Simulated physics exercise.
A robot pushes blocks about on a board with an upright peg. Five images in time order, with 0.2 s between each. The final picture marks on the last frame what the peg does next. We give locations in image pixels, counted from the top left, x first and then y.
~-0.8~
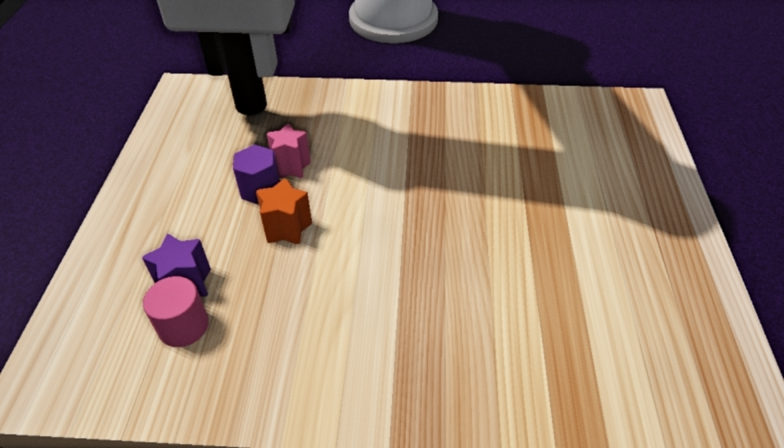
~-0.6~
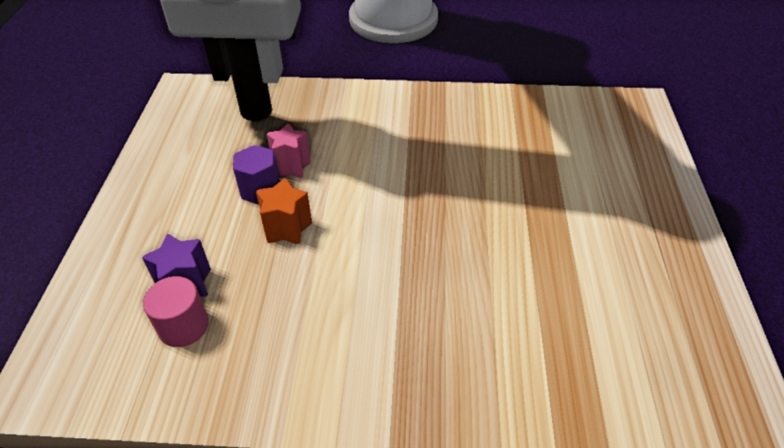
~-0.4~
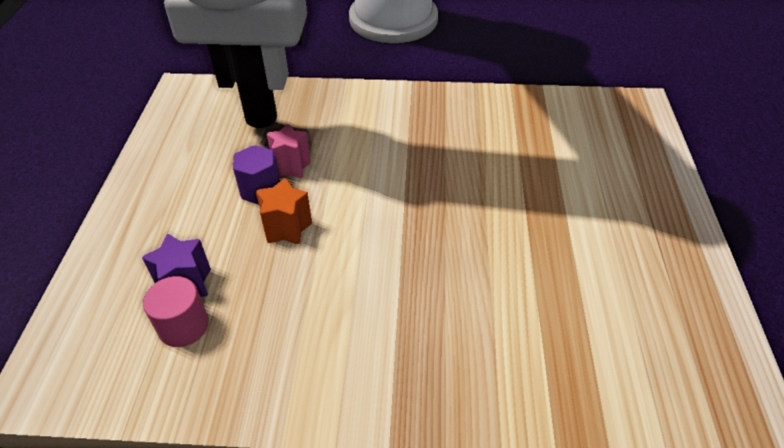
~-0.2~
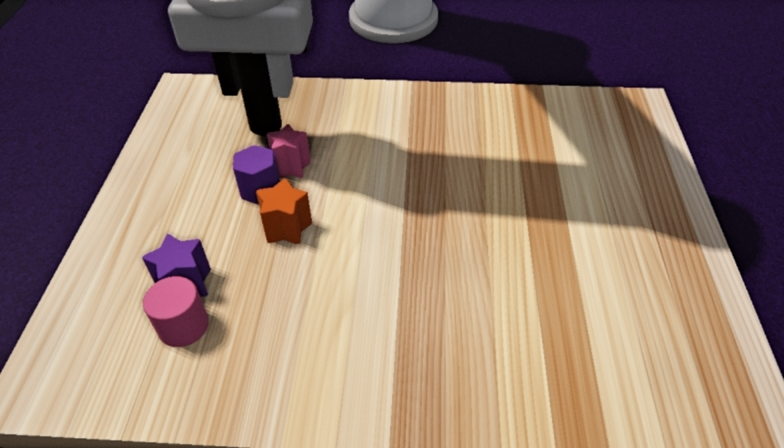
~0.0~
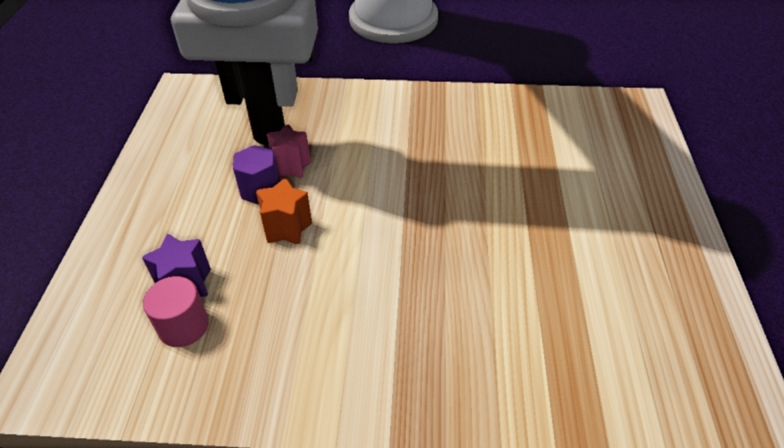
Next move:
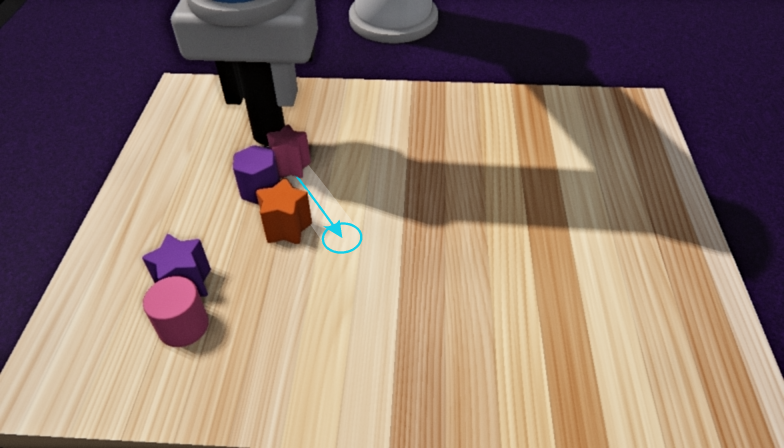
On a wooden board, a robot's black peg moves slightly down and right beside still blocks.
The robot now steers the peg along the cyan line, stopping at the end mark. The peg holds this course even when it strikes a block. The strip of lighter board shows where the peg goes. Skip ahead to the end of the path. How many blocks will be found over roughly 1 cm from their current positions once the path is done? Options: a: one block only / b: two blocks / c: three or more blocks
My pick is a.
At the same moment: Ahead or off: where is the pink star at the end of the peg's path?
Expect to find it ahead of the peg.
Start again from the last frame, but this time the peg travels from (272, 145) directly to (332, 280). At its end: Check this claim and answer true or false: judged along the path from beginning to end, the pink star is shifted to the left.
The statement is true.
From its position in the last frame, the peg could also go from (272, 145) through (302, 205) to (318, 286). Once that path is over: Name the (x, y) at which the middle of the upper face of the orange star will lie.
The spot you're after is about (266, 235) in the image.
The drawn path runs in a line from (272, 145) to (342, 238).
The first path, step by step. One third of the way, peg at (292, 163); pink star at (306, 159).
Two thirds of the way, peg at (316, 194); pink star at (333, 192).
At the end, peg at (341, 228); orange star not moved; pink star at (362, 228).
